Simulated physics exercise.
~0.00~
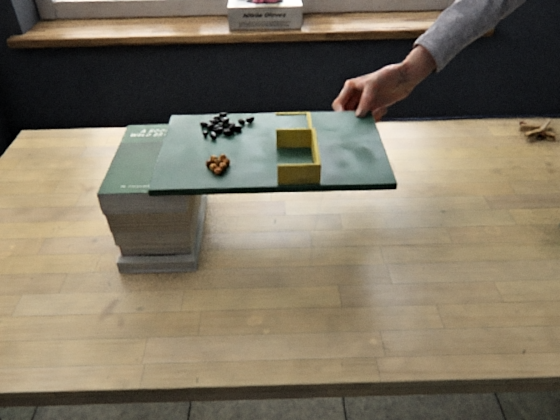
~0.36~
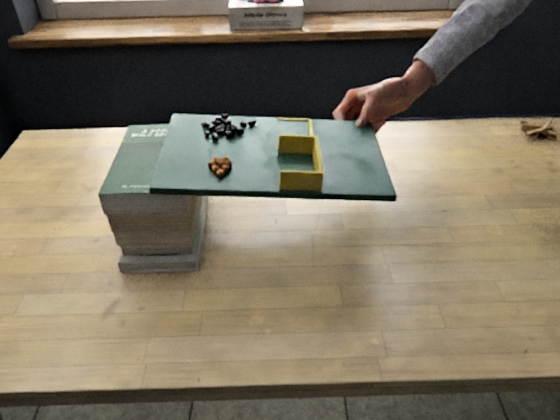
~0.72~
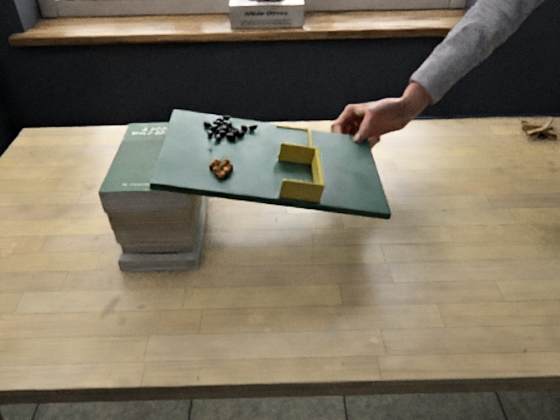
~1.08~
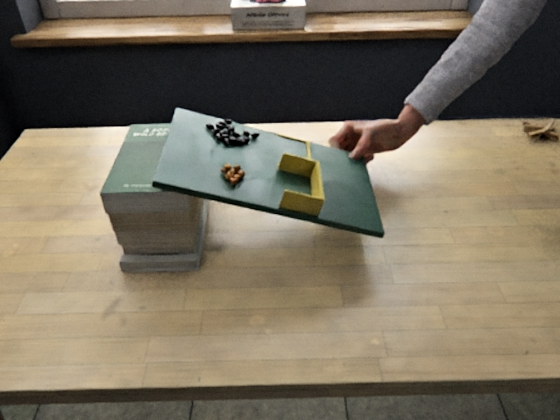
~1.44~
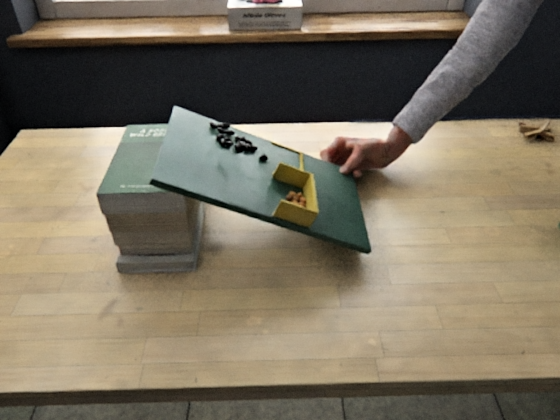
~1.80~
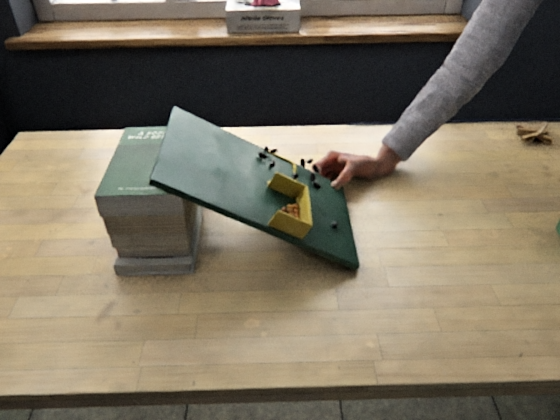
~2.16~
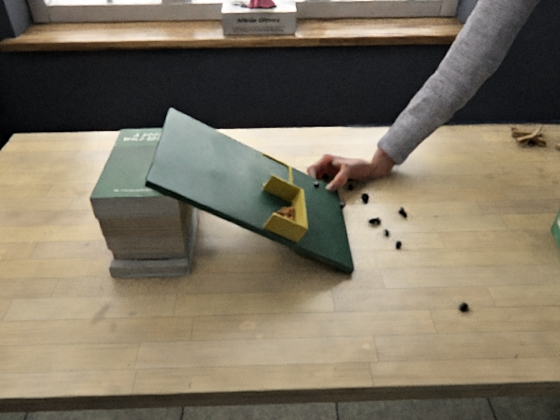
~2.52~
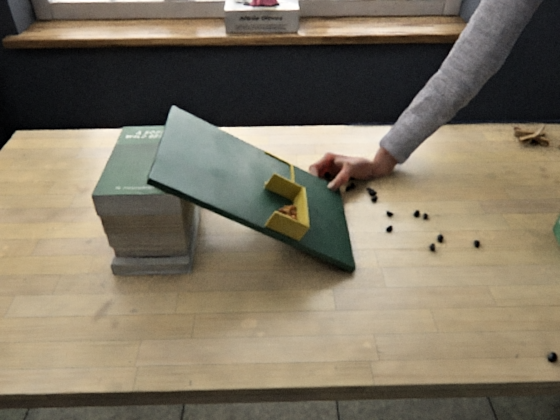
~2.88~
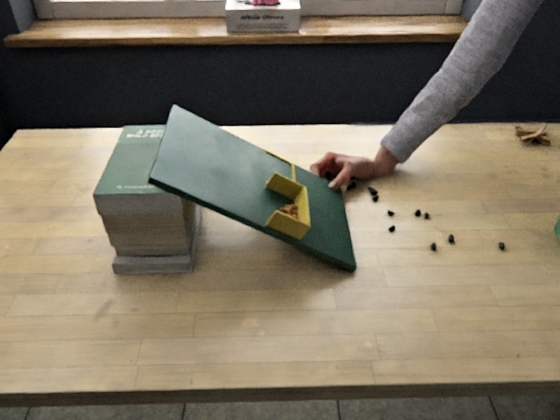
At first, a hand holds up the right end of a green board whose left end rests on a stack topped by a green cover, with a dark handful of small pieces at the back and a brown handful in front. The hand lowers its end, and the board tilts steadily down to the right. The brown pieces slide first and stop inside the yellow fence. Then the dark pieces slide down past the fence and scatter onto the wooden table. Finally the board rests sloping, the brown pieces held at the fence and the dark ones lying beyond it.
